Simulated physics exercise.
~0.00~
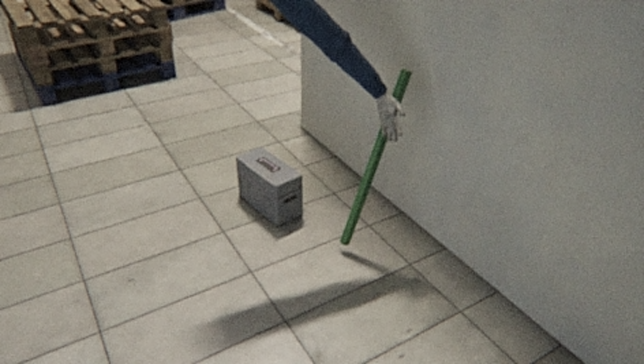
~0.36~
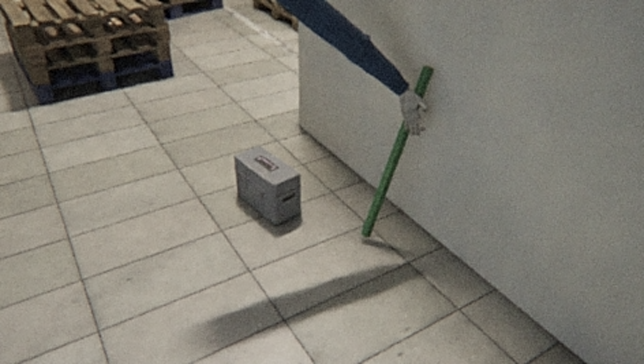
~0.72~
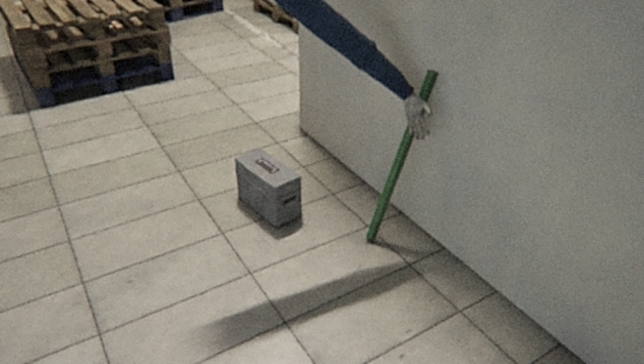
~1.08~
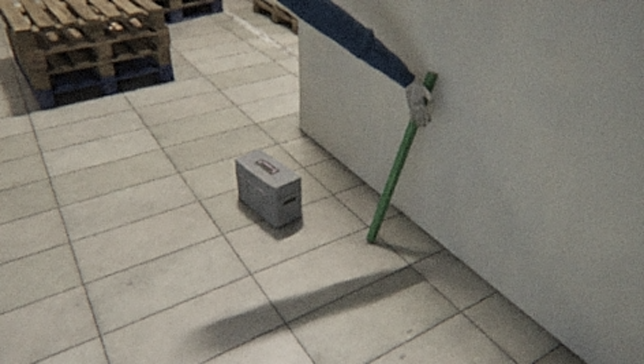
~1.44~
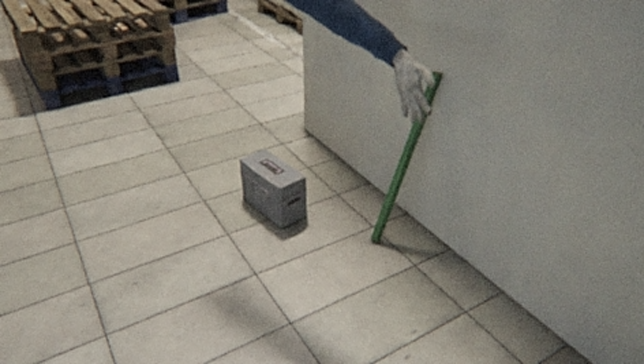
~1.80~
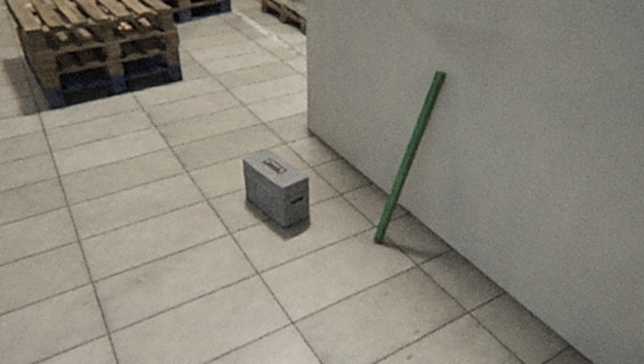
On a tiled floor near some wooden pallets, a gloved hand moved a green pole to the right beside a grey toolbox and leaned it against a pale wall, then let go and drew back, leaving the pole propped there.
